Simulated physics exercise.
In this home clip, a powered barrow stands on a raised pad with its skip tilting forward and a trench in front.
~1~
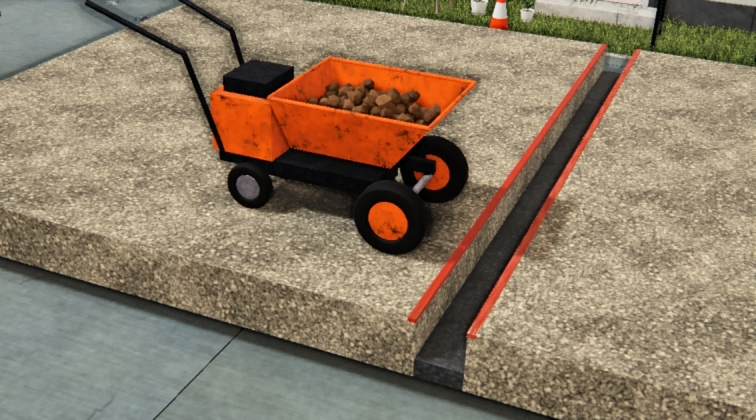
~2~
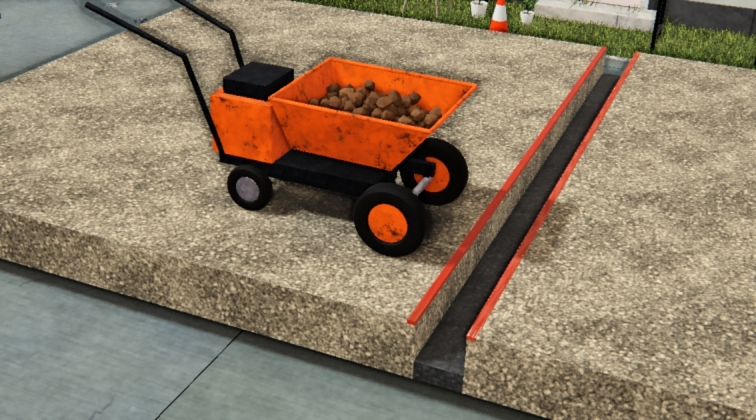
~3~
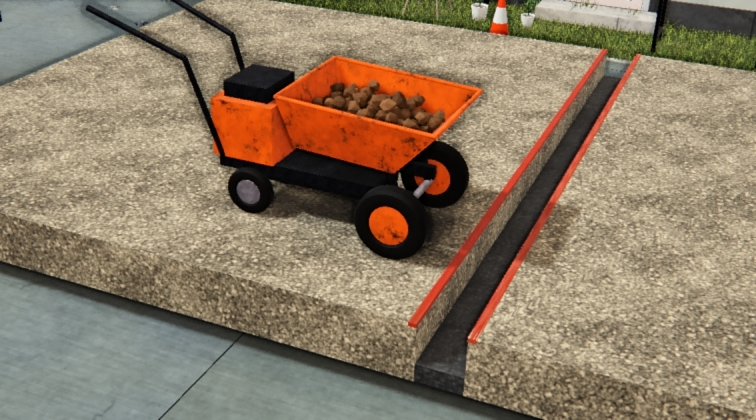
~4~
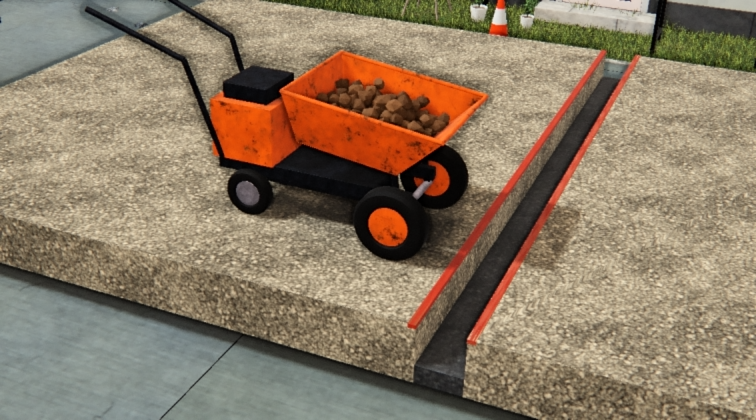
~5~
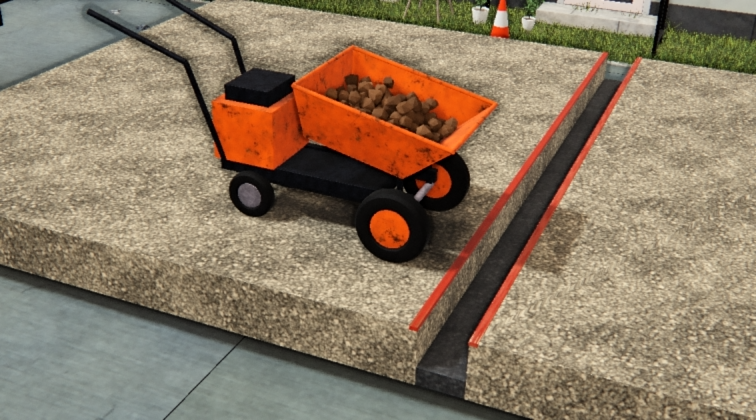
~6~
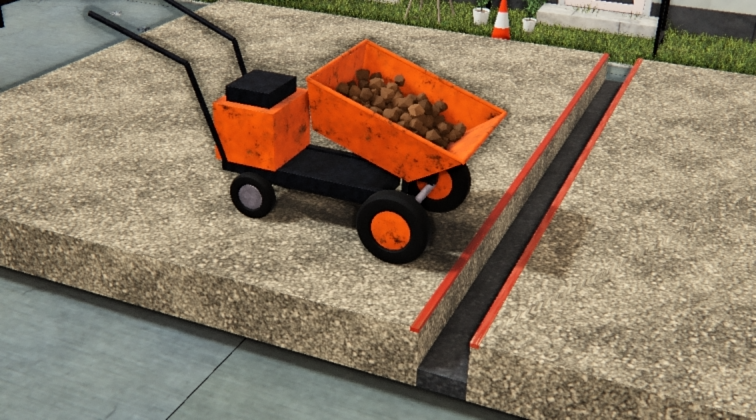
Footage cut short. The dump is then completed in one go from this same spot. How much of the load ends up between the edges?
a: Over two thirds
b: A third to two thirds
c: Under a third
Answer: C.
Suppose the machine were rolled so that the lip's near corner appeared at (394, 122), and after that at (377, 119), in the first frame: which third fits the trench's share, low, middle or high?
Spot one gives over two thirds, spot two gives above two thirds.
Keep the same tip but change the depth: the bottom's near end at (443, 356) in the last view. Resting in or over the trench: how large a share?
Around 0 per cent.
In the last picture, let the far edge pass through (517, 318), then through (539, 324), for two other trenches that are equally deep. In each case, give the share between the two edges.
In order, some 50 and some 90 percent.
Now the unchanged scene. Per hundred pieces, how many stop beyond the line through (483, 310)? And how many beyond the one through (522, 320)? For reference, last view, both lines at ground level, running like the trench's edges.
Close to 80 and 50 per cent respectively.
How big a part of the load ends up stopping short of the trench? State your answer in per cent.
I'd put it at around 0 percent.
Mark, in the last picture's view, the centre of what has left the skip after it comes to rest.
Near pixel (568, 261).
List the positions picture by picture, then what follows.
Lip of the skip at (429, 129), level; top of the load at (375, 107), clay clods; first edge of the trench at (433, 288); far edge at (490, 303), the trench under half as wide as the skip, and about as deep as wide, in the first frame.
Lip of the skip at (431, 132), level; top of the load at (376, 108), in the second frame.
Lip of the skip at (436, 137), tipped barely; top of the load at (370, 113), in the third frame.
Lip of the skip at (442, 143), tipped a little; top of the load at (358, 106), in the fourth frame.
Lip of the skip at (453, 152), tipped a little; top of the load at (355, 97), in the fifth frame.
Lip of the skip at (463, 162), tipped clearly; top of the load at (366, 95); first edge of the trench at (436, 298); far edge at (493, 312), in the sixth frame.
Soon after the last picture, skip tipped steeply; all in the skip.
A little later, skip tipped right over; about two thirds in the skip; about a third beyond it; a stray few falling.
Later still, skip tipped right over; about a quarter in the skip; a stray few in or heaped over the trench; most beyond it.
At rest, skip tipped right over; about a quarter in the skip; a stray few in or heaped over the trench; most beyond it.
